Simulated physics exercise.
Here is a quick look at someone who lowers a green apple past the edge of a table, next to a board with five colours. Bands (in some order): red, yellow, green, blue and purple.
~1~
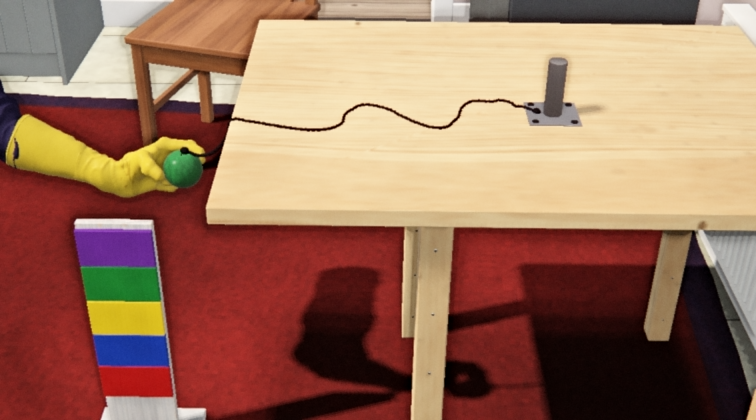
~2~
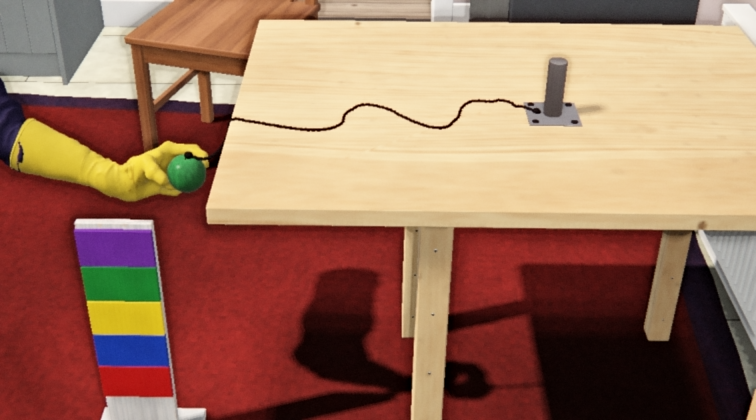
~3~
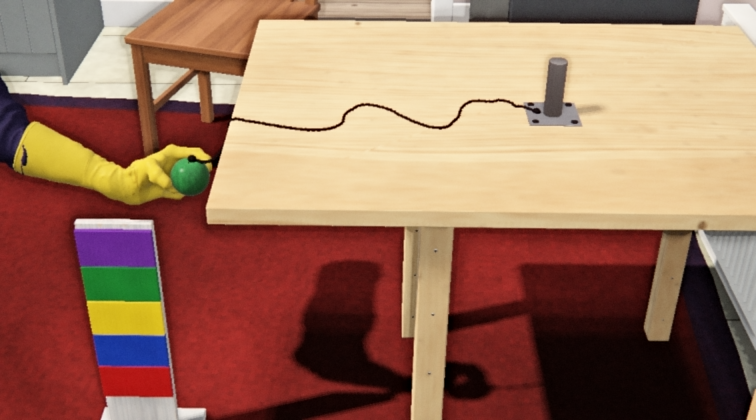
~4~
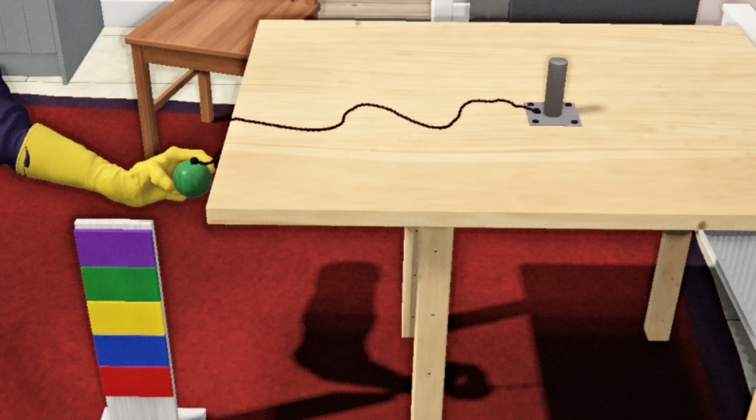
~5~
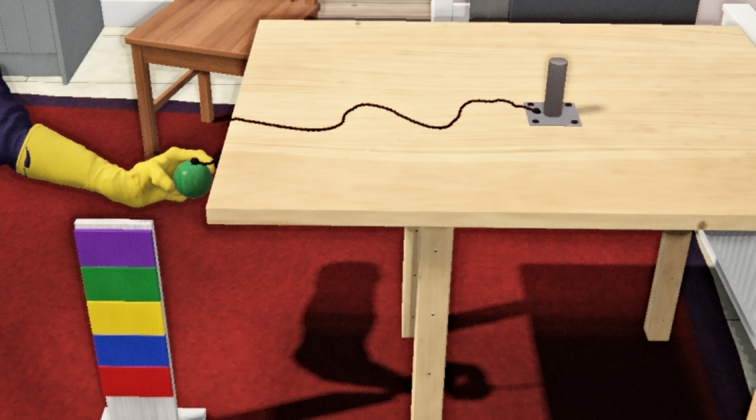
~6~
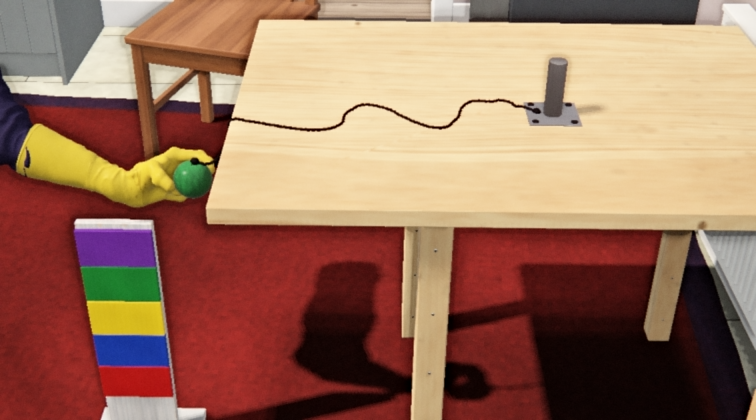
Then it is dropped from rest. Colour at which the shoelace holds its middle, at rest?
Green.
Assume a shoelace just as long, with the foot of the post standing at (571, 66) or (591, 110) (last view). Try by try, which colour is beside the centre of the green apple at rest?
Answer, in order: Purple, purple.
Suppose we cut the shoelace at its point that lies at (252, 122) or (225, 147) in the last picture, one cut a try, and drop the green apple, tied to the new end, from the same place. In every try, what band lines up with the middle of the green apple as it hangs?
Cut one gives none, it hangs higher; cut two gives purple.
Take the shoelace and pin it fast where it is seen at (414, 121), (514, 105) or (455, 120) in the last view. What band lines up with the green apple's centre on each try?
Purple, then green, then purple.
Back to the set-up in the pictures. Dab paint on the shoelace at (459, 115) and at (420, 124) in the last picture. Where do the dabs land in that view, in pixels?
I'd put the first at about (424, 114) and the other at about (366, 115).
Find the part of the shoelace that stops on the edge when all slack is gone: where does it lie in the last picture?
You'd find it at roughly (335, 127).
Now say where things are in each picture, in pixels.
Green apple (183, 169); purple (115, 250); green (121, 286); yellow (126, 319); blue (131, 352); red (136, 383), in the first picture.
Green apple (186, 173); shoelace through (506, 101) (454, 121) (389, 109) (335, 127) (250, 121), in the second picture.
Green apple (190, 176), in the third picture.
Green apple (193, 178); shoelace through (506, 101) (454, 121) (389, 109) (335, 127) (250, 121), in the fourth picture.
Green apple (193, 179), in the fifth picture.
Green apple (193, 179); shoelace through (506, 101) (454, 121) (389, 109) (335, 127) (250, 121), in the sixth picture.
Early on, apple near (229, 265); level with purple.
Midway, apple near (260, 284); level with green.
Finally, apple near (241, 285); level with green. Its centre hangs level with the green band.
